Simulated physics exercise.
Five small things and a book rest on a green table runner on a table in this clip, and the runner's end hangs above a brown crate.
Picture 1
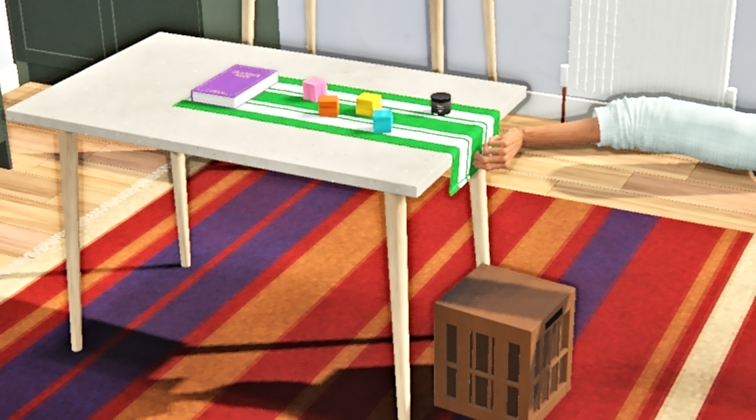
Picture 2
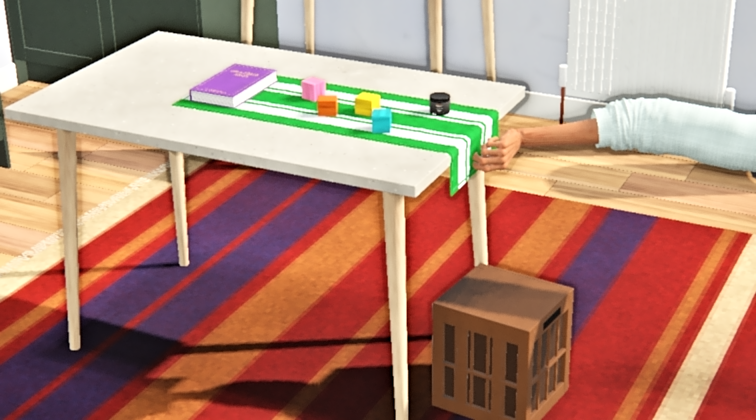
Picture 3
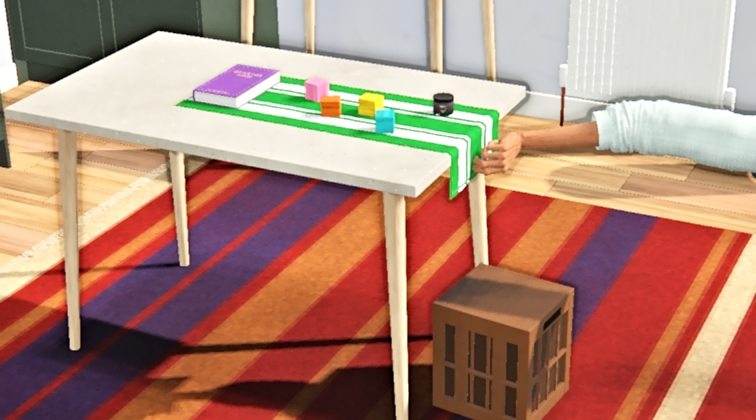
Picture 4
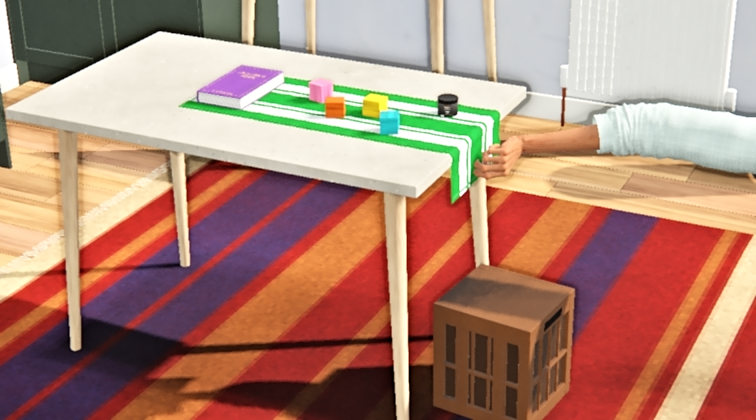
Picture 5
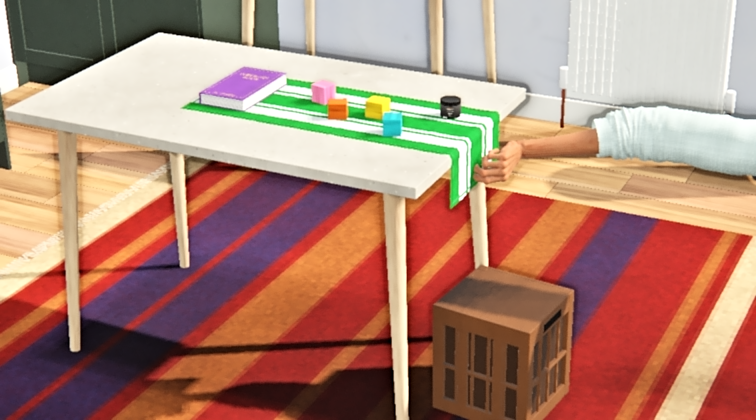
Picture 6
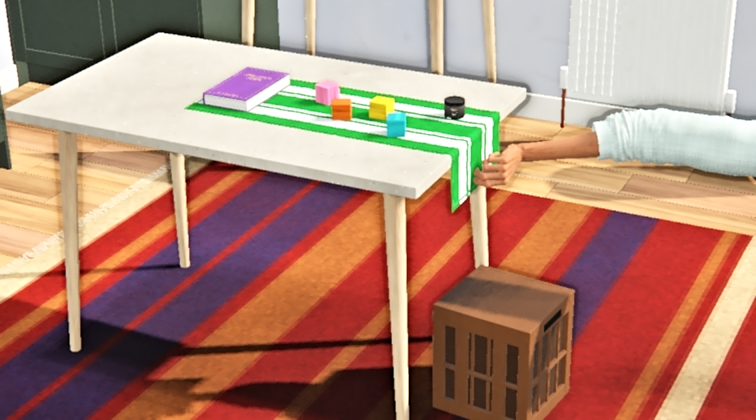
The footage shows a hand at the right gripping the hanging end of a green striped runner and slowly drawing it down, as the purple book, four colored cubes and black pot on it shift slightly right across the table.
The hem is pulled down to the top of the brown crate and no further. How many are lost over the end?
Three pieces drop off.
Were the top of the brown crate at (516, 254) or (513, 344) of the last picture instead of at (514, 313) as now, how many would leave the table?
We'd see 1, then 4.
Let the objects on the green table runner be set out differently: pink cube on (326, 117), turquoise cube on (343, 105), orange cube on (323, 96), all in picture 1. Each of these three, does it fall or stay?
Pink cube: Still up. Turquoise cube: Still up. Orange cube: Still up.
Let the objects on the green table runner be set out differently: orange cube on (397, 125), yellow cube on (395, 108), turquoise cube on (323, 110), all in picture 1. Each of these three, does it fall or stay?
For the orange cube it's falling, for the yellow cube it's falling, for the turquoise cube it's staying.
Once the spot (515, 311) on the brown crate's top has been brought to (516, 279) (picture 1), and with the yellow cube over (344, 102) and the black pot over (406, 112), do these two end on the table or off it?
As for the yellow cube, it stays in place; as for the black pot, it leaves the top.
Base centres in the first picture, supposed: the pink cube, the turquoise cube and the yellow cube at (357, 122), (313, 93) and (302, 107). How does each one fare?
Of these three, the pink cube takes a tumble, the turquoise cube rides it out, the yellow cube rides it out.
Early on, hem near (477, 247); black pot gone.
Midway, hem on the crate; black pot, turquoise cube and yellow cube gone.
Finally, hem on the crate; black pot, turquoise cube and yellow cube gone. Over the edge go three.
